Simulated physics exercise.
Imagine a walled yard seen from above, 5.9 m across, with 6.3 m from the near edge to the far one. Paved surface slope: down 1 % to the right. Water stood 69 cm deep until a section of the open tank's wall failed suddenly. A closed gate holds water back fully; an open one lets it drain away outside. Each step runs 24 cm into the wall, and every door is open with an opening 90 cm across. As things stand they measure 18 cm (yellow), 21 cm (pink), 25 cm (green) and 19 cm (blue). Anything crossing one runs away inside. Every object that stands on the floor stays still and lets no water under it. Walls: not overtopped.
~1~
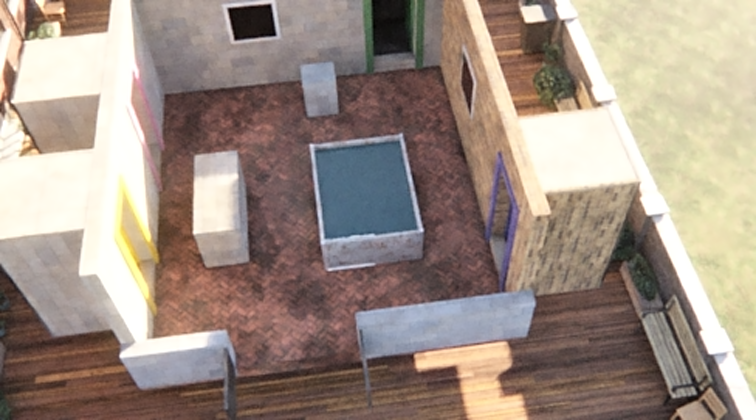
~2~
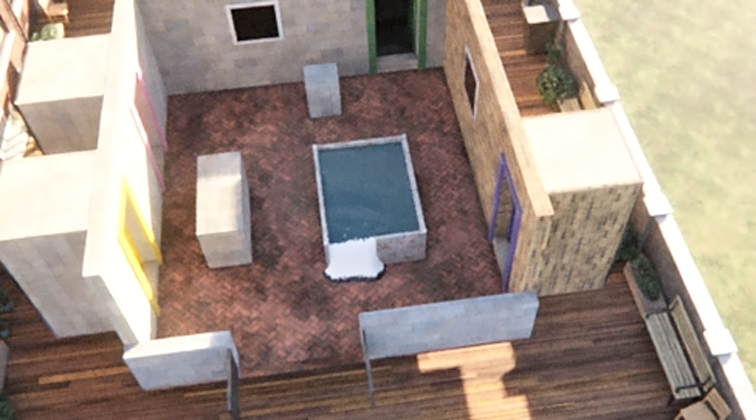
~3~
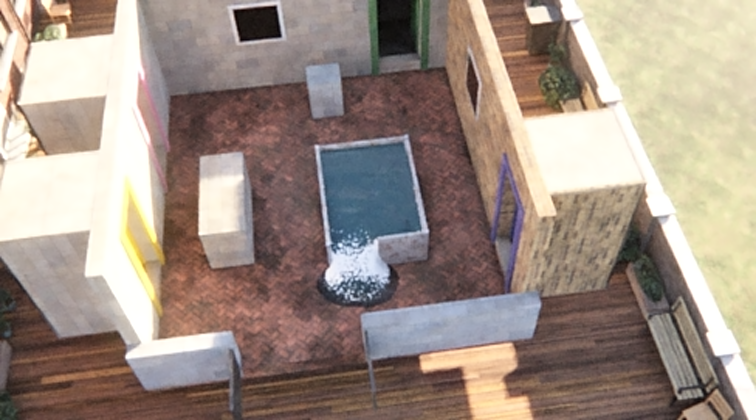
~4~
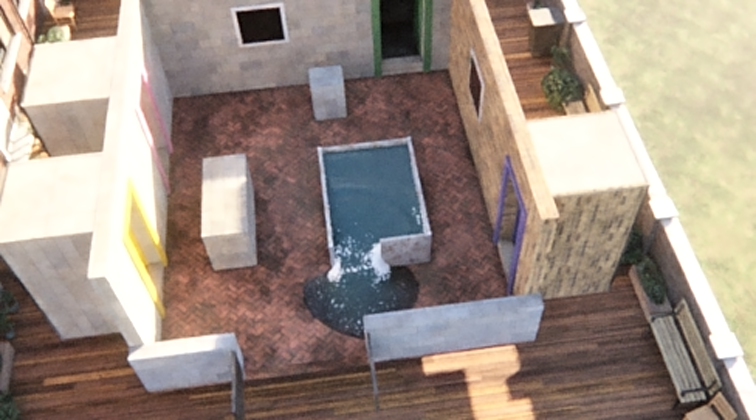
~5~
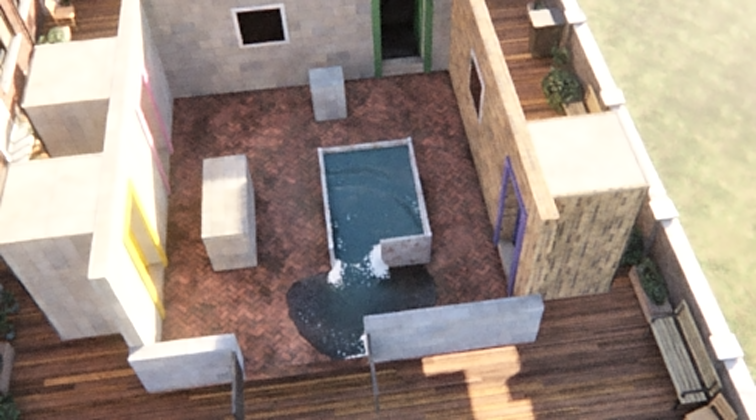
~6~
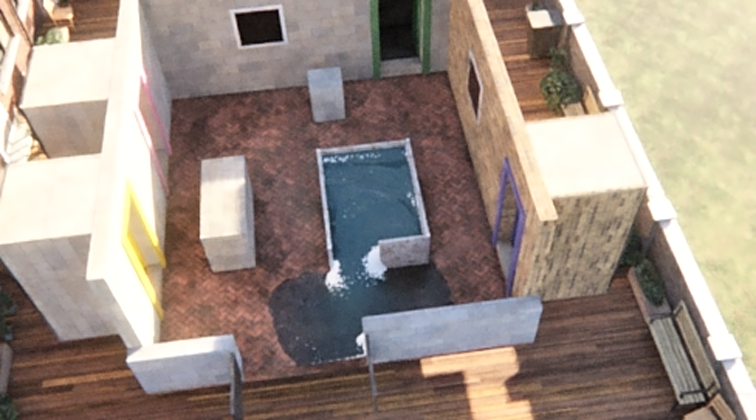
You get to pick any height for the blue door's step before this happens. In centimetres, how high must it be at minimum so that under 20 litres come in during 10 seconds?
At least 11.5 cm or so.
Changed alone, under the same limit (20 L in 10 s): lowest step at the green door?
At the green door you'd want roughly 6.0 cm.
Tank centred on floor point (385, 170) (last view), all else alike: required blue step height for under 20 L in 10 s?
It should be around 10.5 cm high.
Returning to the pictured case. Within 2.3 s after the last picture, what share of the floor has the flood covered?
Some 25 per cent is wet.
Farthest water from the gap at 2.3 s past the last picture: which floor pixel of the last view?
The farthest wet point is roughly at (159, 369) in the last view.
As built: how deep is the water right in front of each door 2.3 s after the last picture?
In cm: Yellow 1, pink 0, green 0, blue 15.
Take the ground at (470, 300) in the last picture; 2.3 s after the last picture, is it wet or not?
At that moment it's submerged.
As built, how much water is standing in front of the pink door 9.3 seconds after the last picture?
Depth: Near 0.5 cm.
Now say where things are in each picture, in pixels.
The open tank at (364, 190) is whole and still, 69 cm deep; the blue door at (501, 230) is dry, in the first picture.
The gap is at (353, 258), the front 0.3 m out at (372, 278); the back of the open tank holds 69 cm, in the second picture.
Water pours out at (355, 259) and has run 0.8 m, to (367, 304); about 10 cm deep outside, 69 cm at the back, in the third picture.
The front is at a hidden place, 1.3 m from the gap at (358, 261); 1.7 m2 of floor is wet, 69 cm left at the back, in the fourth picture.
Water pours out at (358, 262) and has run 1.7 m, to a hidden place; about 6 cm deep outside, 69 cm at the back, in the fifth picture.
Water pours out at (357, 263) and has run 1.8 m, to a hidden place; about 5 cm deep outside, 62 cm at the back; the blue door at (508, 235), 2.5 m from the gap, is still 1.2 m from the nearest water, in the sixth picture.
Then, 0.7 s after the last picture water covers 15 % of the floor, deepest (38 cm) near (381, 341); it has not reached the blue door.
Then, 2.3 s after the last picture water covers 25 % of the floor, deepest (24 cm) near (381, 341); 15 cm at the blue door, 0 litres in over its 19 cm step.
Then, 9.3 s after the last picture water covers 60 % of the floor, deepest (9 cm) near (510, 325); 6 cm at the blue door, 1 litre in over its 19 cm step.
At the blue door as built, the water peaked near 17 cm, 1.7 s after the last picture.
With a step of 9.5 cm, 39 litres would have come in within the 10 s; with 13 cm, 13 litres. So under 20 litres takes about 11.5 cm.
